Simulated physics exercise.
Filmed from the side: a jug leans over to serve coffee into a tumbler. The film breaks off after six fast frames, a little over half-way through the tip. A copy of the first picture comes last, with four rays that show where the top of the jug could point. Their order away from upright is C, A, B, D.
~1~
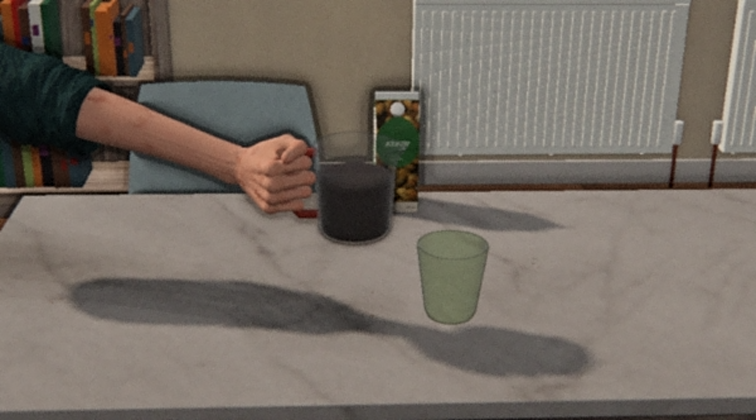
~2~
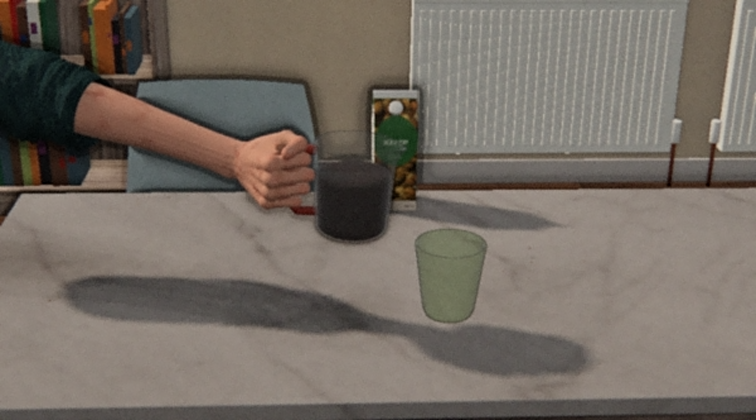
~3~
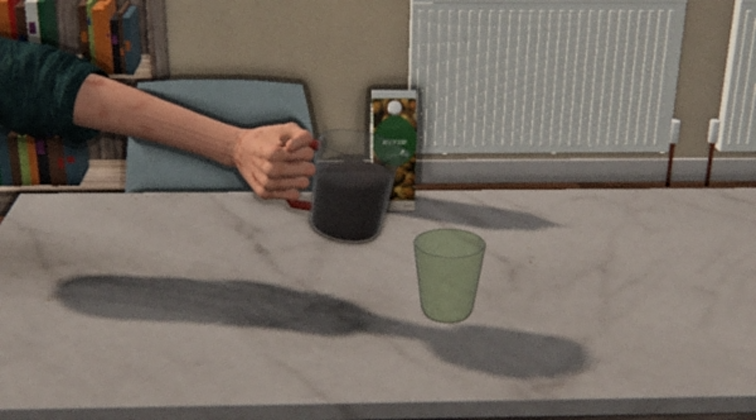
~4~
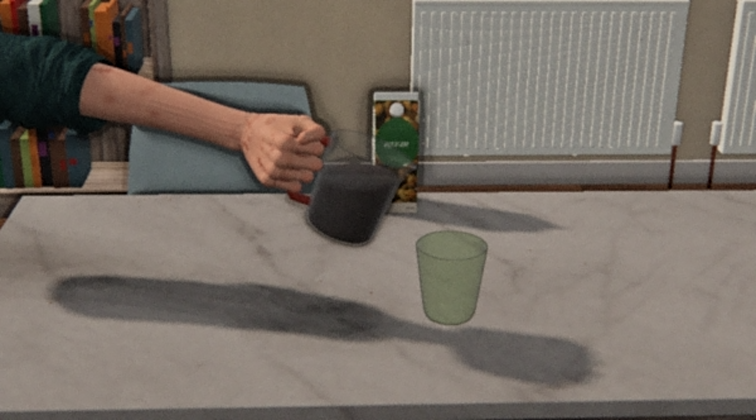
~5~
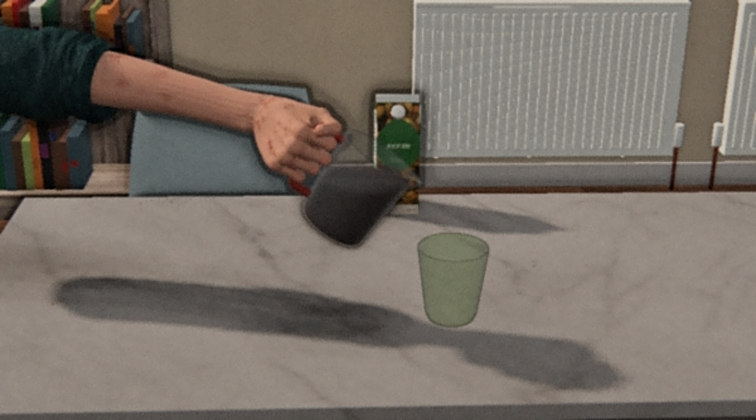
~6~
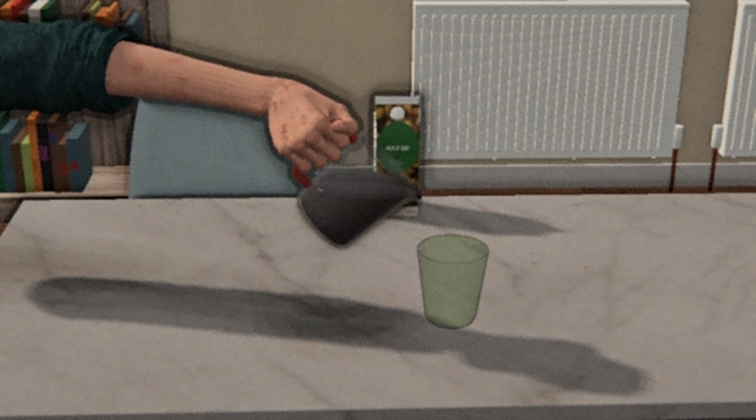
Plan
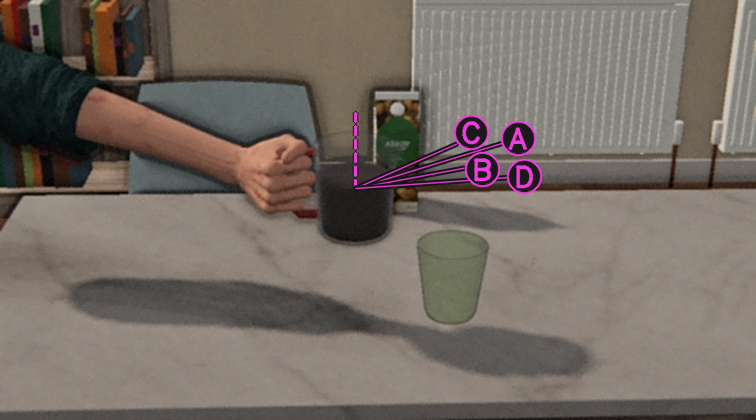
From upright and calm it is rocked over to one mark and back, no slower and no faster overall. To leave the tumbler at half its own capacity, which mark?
Take C.
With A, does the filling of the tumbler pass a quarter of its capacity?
Yes.
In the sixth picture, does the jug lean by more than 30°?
Yes.
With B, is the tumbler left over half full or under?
Over.
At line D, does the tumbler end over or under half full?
Over half.
On the marked copy, A at (502, 143); B at (464, 168); C at (457, 143); D at (507, 177).
For line A, the tumbler ends with about 64 % of what it can hold.
For line B, the tumbler ends with about 79 % of what it can hold.
For line C, the tumbler ends with about 48 % of what it can hold.
For line D, the tumbler ends with about 88 % of what it can hold; 6 % of the coffee is spilt.
